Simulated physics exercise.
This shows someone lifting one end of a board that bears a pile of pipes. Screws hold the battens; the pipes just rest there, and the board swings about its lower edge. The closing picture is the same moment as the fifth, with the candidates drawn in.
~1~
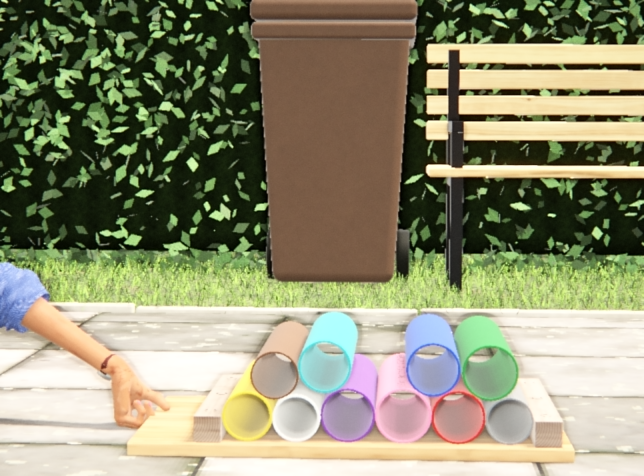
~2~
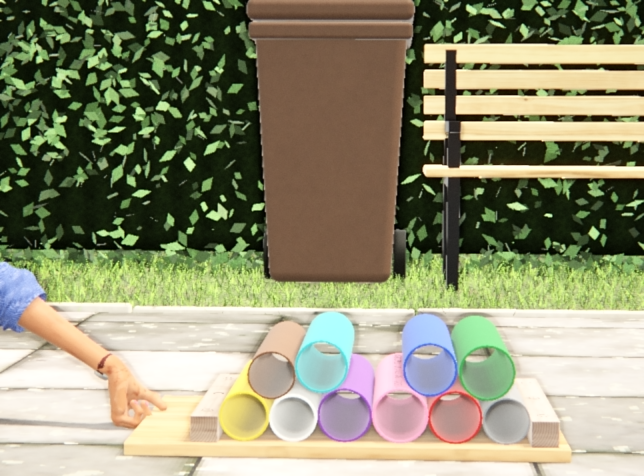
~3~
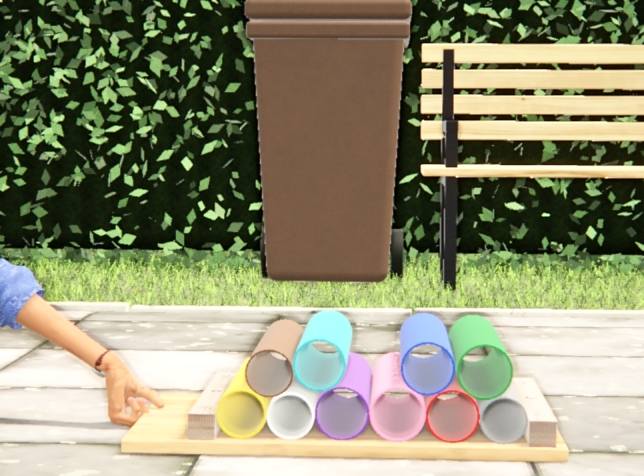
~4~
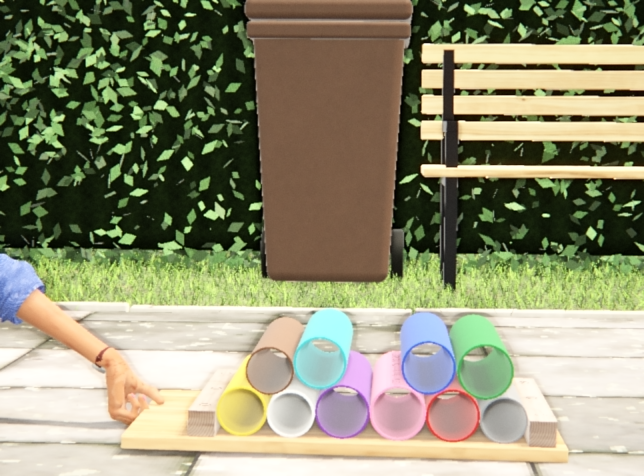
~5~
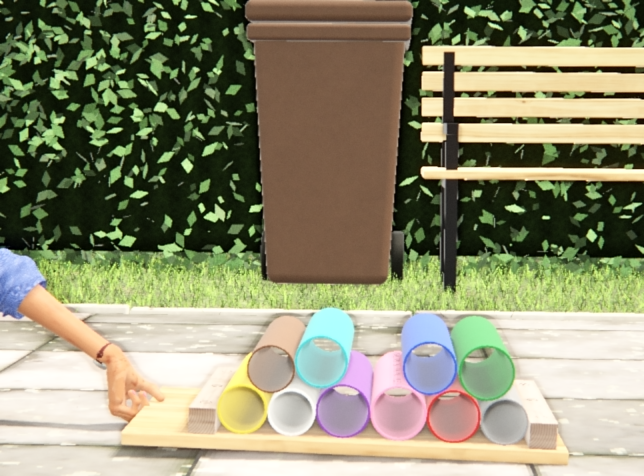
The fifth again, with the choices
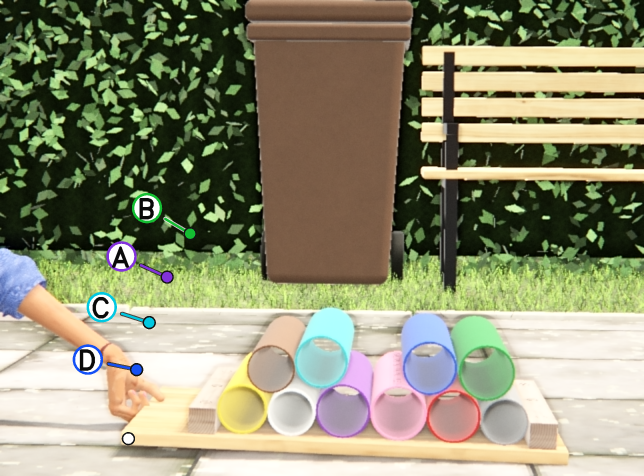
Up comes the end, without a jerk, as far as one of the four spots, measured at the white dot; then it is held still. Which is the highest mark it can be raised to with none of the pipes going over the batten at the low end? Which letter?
It can be raised to C.
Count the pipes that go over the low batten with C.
It comes to none.
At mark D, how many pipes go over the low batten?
With D, none.
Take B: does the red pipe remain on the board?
Yes, with B.
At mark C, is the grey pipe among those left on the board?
Yes, with C.
On the copy, A at (167, 277); B at (190, 233); C at (149, 323); D at (137, 370); the white dot at (128, 438).
On C. First, board at 13°.
Then, board at 17°.
Finally, board at 17°, none over the low batten.
By contrast, A three over the low batten (turquoise, blue, green); B four over the low batten (brown, turquoise, blue, green); D none over the low batten.
